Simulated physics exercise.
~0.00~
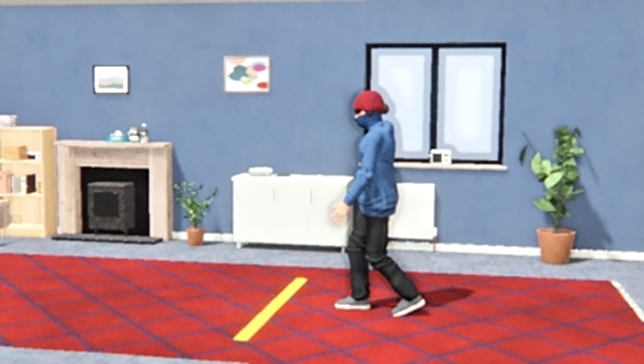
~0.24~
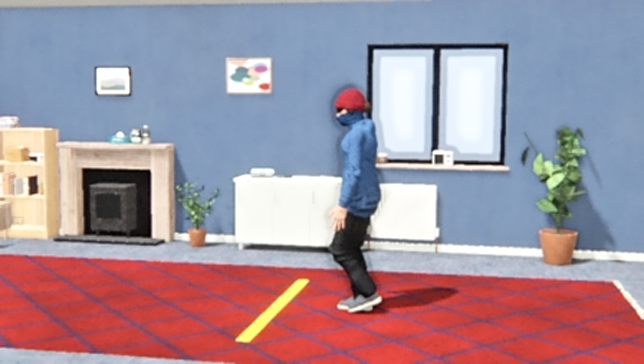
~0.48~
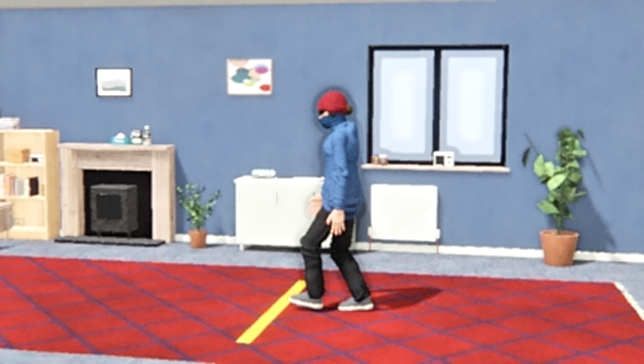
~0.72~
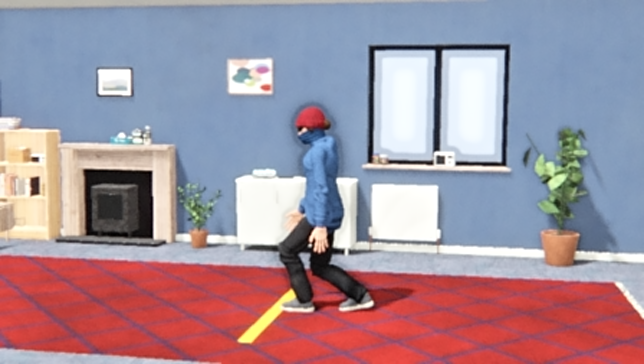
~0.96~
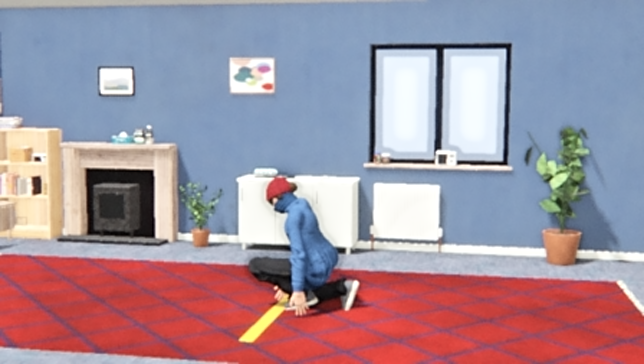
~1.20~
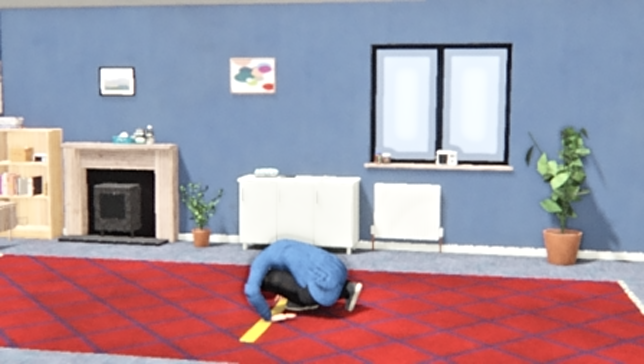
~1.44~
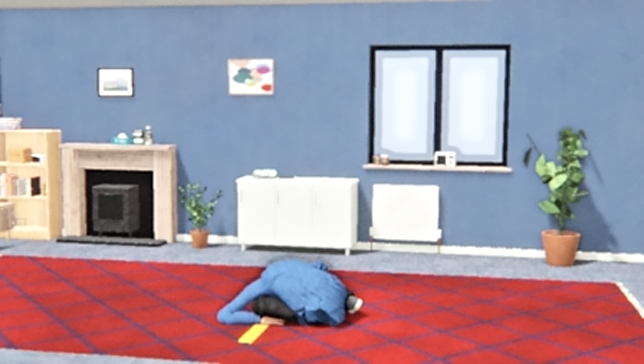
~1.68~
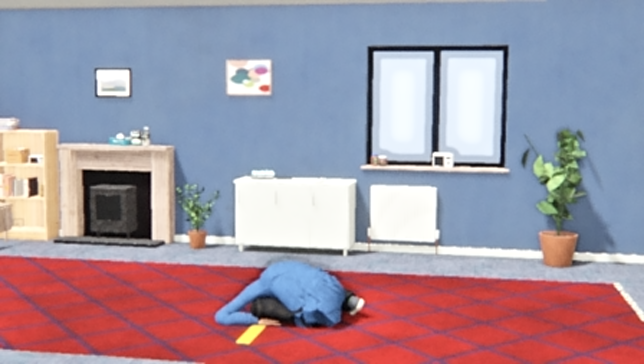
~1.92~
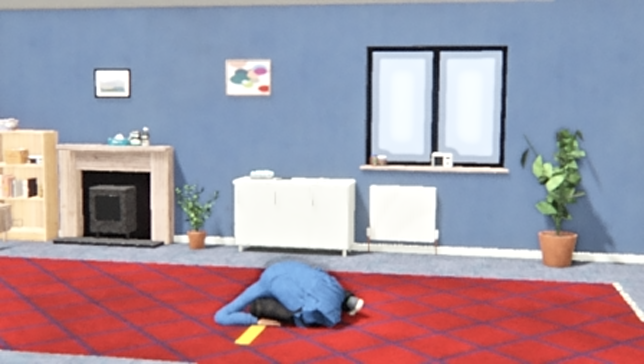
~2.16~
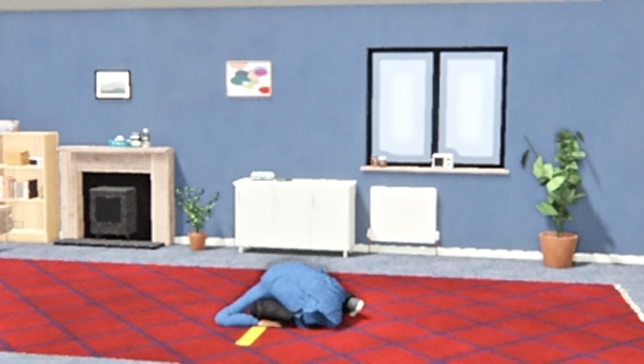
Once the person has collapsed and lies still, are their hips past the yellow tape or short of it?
The person's hips stay short of the yellow tape.
